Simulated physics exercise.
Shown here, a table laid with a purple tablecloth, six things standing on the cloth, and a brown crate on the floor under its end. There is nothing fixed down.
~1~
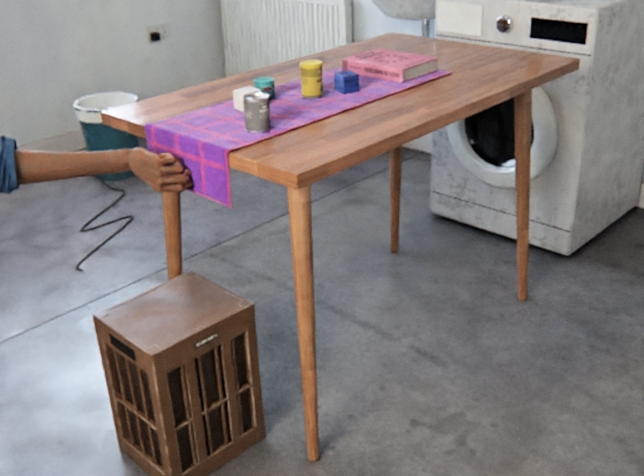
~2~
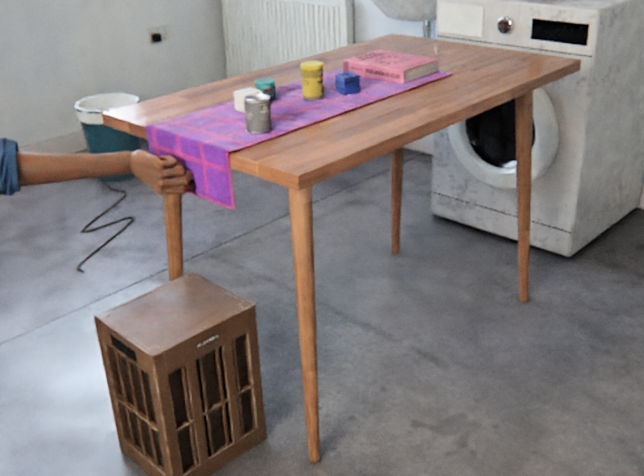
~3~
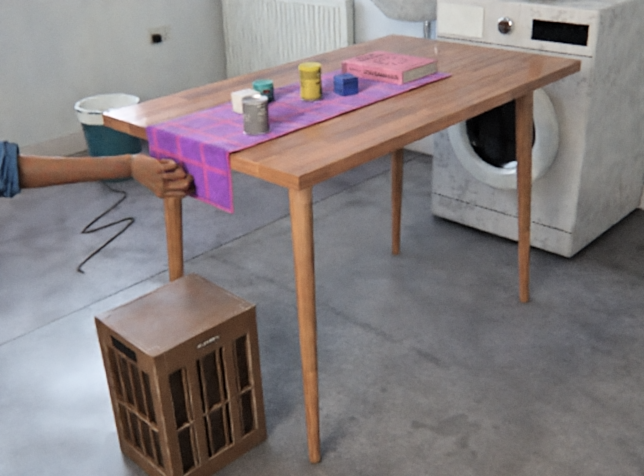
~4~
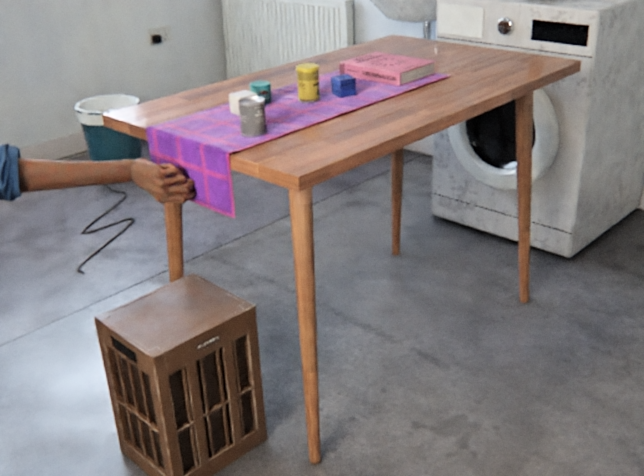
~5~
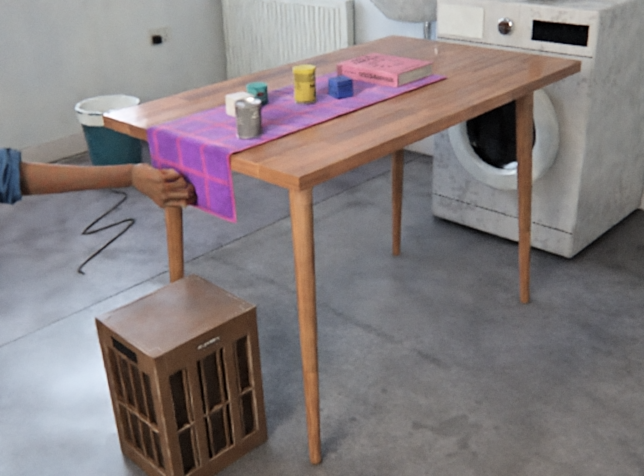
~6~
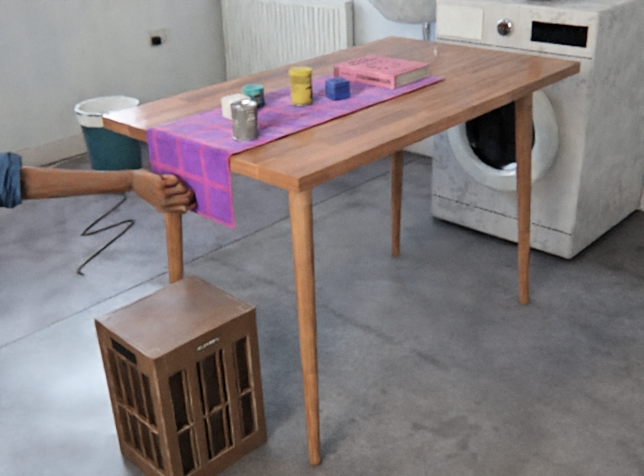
In the video, a hand at the left grips the hanging end of a purple cloth on a wooden table and slowly pulls it slightly downward, shifting the cans, small blocks, pot and pink book on it a little leftward.
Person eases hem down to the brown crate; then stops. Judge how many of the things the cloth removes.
It removes two.
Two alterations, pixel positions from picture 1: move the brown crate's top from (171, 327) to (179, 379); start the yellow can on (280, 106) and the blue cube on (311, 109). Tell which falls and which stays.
The yellow can ends up off the top and the blue cube ends up off the top.
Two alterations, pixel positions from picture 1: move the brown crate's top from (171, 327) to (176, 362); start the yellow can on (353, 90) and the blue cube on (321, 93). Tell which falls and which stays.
Yellow can stays, blue cube stays.
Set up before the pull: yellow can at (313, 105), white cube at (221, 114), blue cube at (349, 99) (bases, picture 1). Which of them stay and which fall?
I reckon the yellow can hangs on, the white cube takes a fall and the blue cube hangs on.
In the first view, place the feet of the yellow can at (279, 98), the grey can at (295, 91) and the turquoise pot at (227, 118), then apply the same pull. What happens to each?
In the end the yellow can is still on top, the grey can is still on top, and the turquoise pot is no longer on top.
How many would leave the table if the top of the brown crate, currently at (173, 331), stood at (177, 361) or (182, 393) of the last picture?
3 and 4.
Soon after, hem near (195, 235); all still up.
After that, hem near (199, 271); grey can gone.
And then, hem on the crate; grey can and white cube gone.
In the end, hem on the crate; grey can and white cube gone. Over the edge go two.
